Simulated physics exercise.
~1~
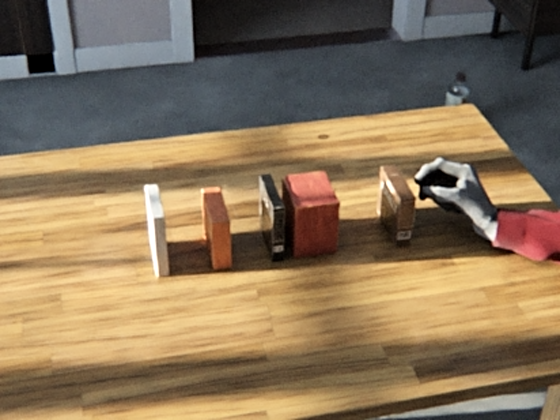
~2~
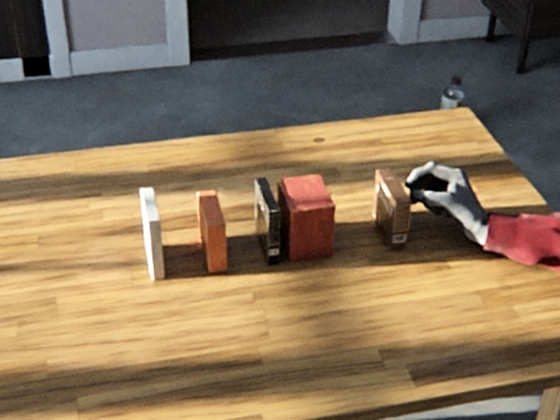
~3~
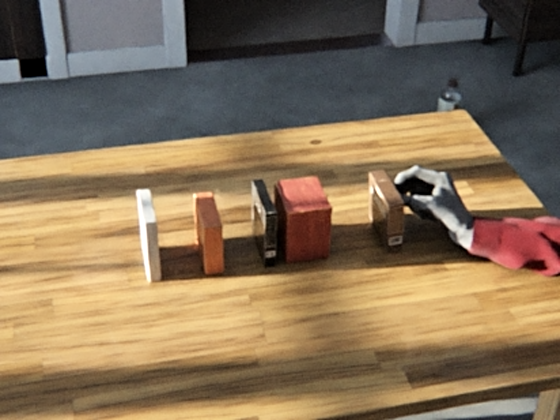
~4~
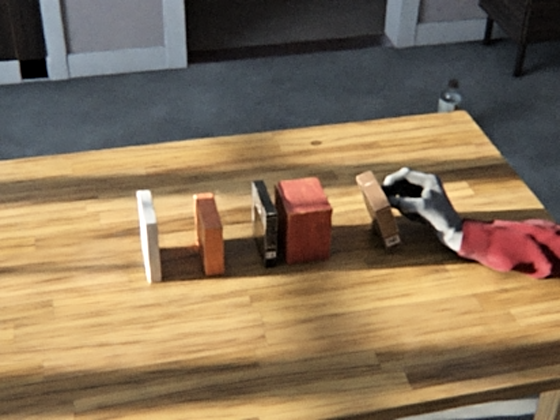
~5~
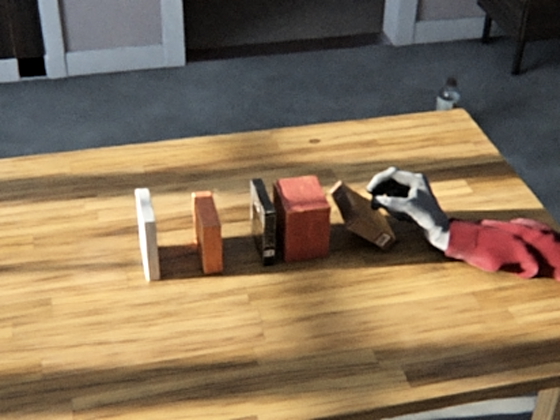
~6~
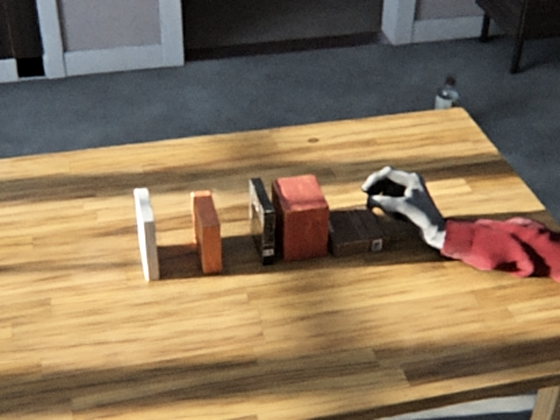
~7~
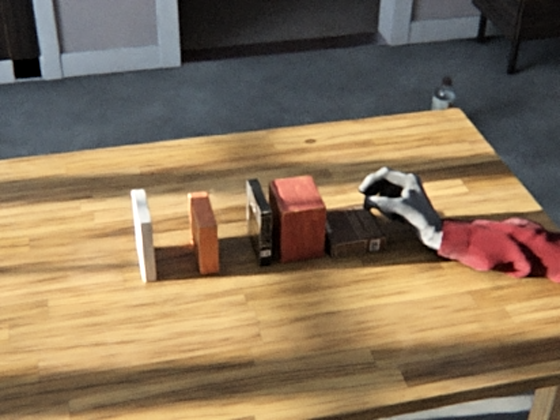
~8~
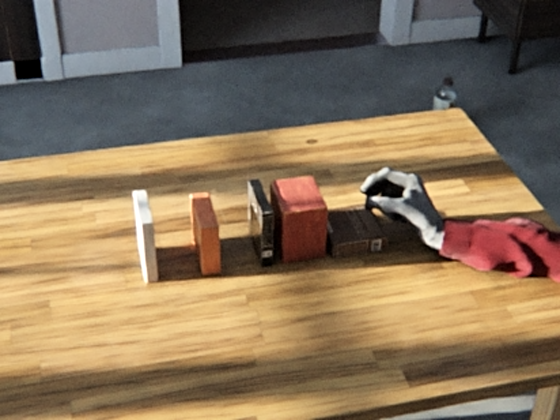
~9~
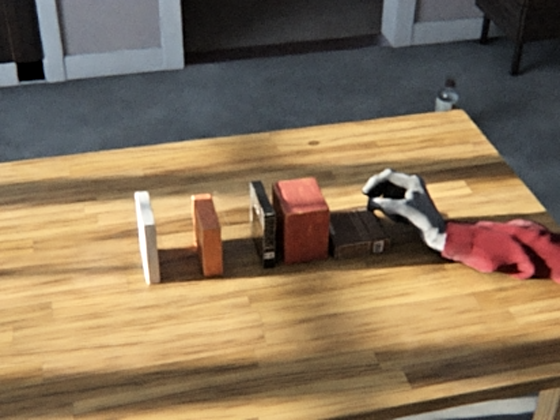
A brown packet stands on end at the right of a line of flat things on a striped wooden table, seen from slightly above by a gently swaying camera. To its left stand a thick red block, a black packet, an orange board and a white block, with grey floor behind. A pale-and-dark gloved hand in a red sleeve reaches from the right and pushes the brown packet leftward. The packet leans, tips over and lands on its side beside the red block. The hand stays just above it, and the other four remain upright.
